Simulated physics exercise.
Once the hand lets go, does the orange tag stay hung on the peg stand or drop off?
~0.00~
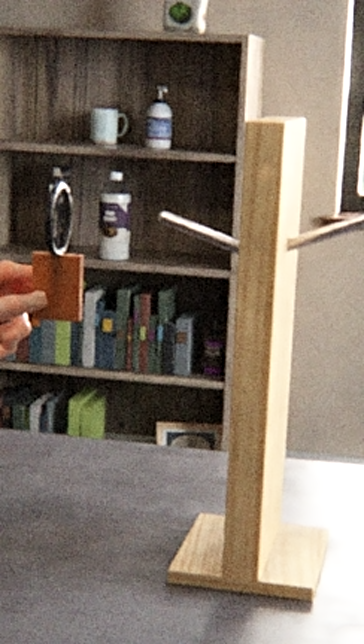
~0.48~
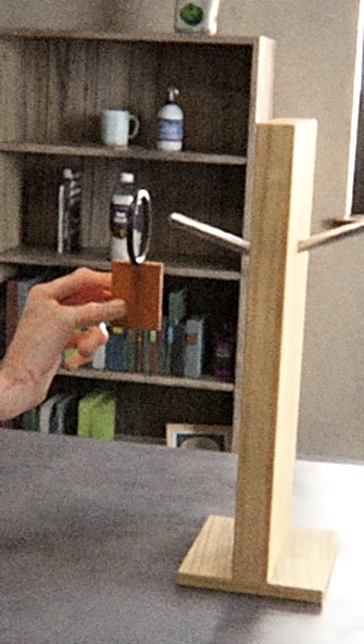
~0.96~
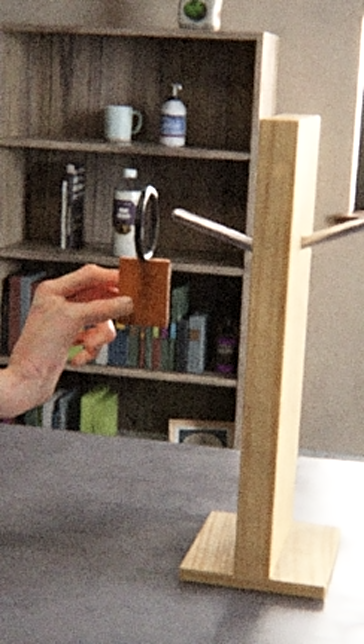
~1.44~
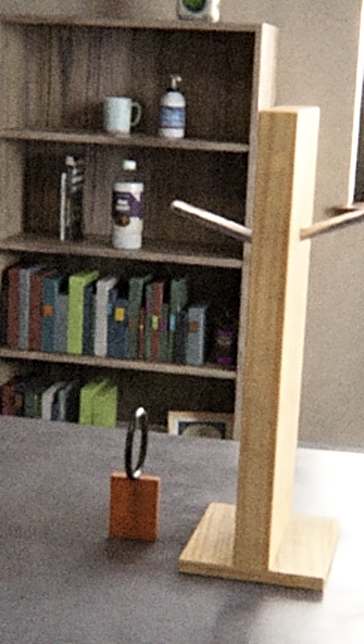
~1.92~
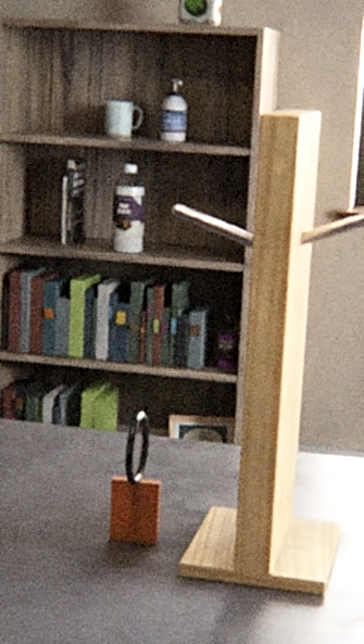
It drops off. The orange tag ends up on the table to the left of the wooden stand, with nothing hanging from the left peg.
The video shows a hand holding an orange tag with a dark ring and moving it right toward a wooden peg stand. The hand lets go and withdraws, and the tag ends up standing on the table beside the stand, its ring upright.
